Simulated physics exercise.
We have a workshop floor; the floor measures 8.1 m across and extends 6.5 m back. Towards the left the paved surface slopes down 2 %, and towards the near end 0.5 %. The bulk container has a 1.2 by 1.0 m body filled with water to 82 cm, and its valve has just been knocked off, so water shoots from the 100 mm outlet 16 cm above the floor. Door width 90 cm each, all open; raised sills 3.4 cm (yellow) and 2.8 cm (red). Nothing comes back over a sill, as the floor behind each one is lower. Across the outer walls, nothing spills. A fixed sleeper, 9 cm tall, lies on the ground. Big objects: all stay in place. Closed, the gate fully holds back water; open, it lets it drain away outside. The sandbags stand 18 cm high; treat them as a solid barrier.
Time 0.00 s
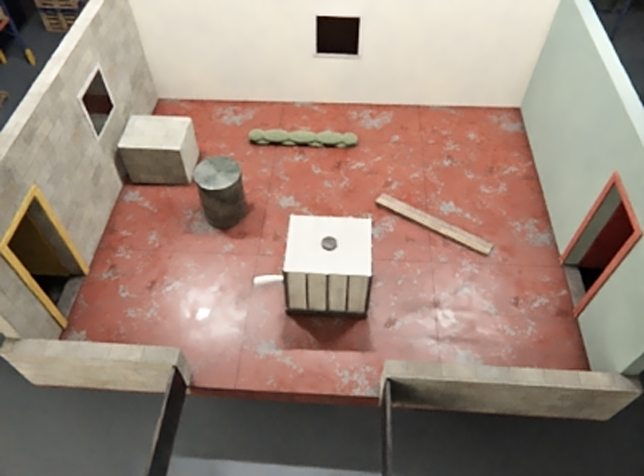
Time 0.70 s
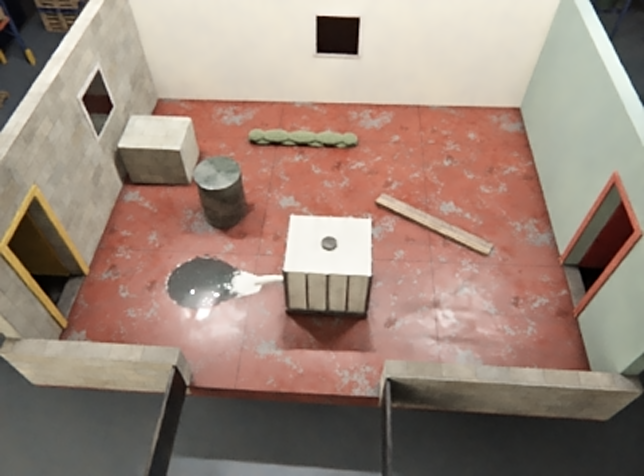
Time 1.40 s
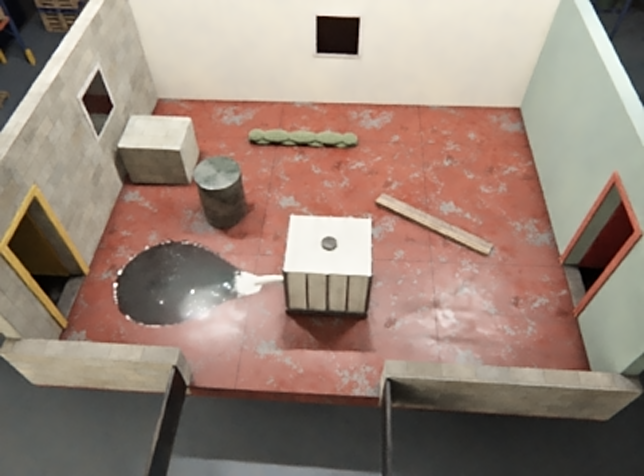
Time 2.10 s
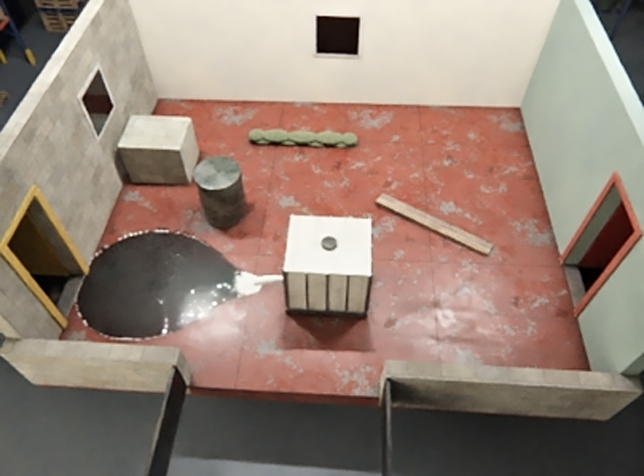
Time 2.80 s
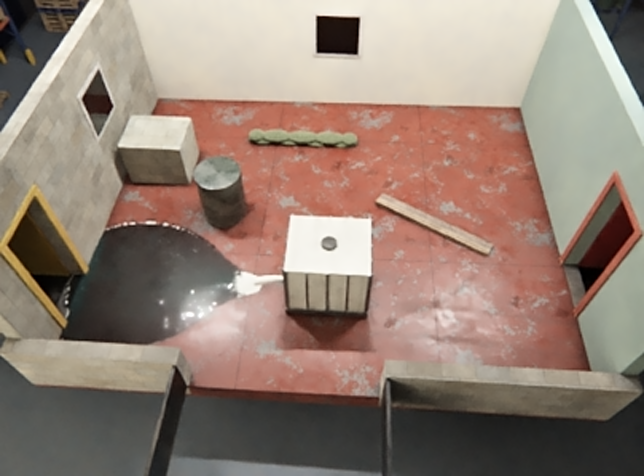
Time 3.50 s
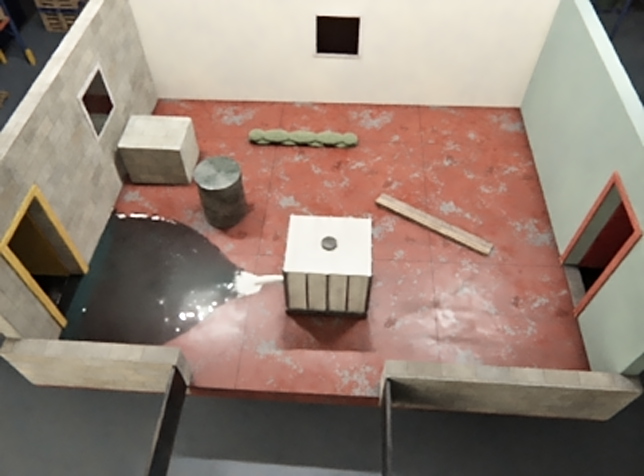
Dark liquid spreading leftward from a white box's spout across a worn red floor, widening into a pool beside a yellow-framed doorway.
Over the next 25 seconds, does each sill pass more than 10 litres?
Yellow door - yes, red door - no.
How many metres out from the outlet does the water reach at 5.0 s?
It's got to near 4.2 m out by then.
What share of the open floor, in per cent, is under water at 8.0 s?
About 15 percent of the floor.
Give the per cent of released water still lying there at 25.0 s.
About 76 in a hundred.
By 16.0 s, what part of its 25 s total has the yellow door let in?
I'd say close to 40 in a hundred.
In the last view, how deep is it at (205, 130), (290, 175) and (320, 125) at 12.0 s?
Taking the spots in order, 0.0, 0.0 and 0.0 cm.
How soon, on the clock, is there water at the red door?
At red, arrival is not within the 25 s.
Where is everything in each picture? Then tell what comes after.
The jet has just started at (274, 279); the ground is still dry, in the first picture.
The jet leaves at (274, 279); the sheet reaches (170, 290), 2.0 m away, and wets 1.0 m2, in the second picture.
From the spout at (274, 279) the water has spread over 2.5 m2; its tip is at (118, 285), and it is 1.1 cm deep on average, in the third picture.
The jet leaves at (274, 279); the sheet reaches (79, 292), 3.5 m away, and wets 4.1 m2, in the fourth picture.
From the spout at (274, 279) the water has spread over 5.0 m2; its tip is at (62, 334), and it is 1.1 cm deep on average, in the fifth picture.
From the spout at (274, 279) the water has spread over 5.6 m2; its tip is at a hidden place, and it is 1.1 cm deep on average, in the sixth picture.
After 5.0 s water covers 15 % of the floor and is deepest (6 cm) near (50, 363); yellow door 4.6 cm at the sill, 2 L in, red door not reached.
After 8.0 s water covers 15 % of the floor and is deepest (6 cm) near (50, 363); yellow door 5.3 cm at the sill, 7 L in, red door not reached.
After 12.0 s water covers 20 % of the floor and is deepest (6 cm) near (50, 363); yellow door 5.6 cm at the sill, 19 L in, red door not reached.
After 16.0 s water covers 25 % of the floor and is deepest (7 cm) near (50, 363); yellow door 6 cm at the sill, 36 L in, red door not reached.
After 25.0 s water covers 30 % of the floor and is deepest (7 cm) near (50, 363); yellow door 6.3 cm at the sill, 89 L in, red door not reached.
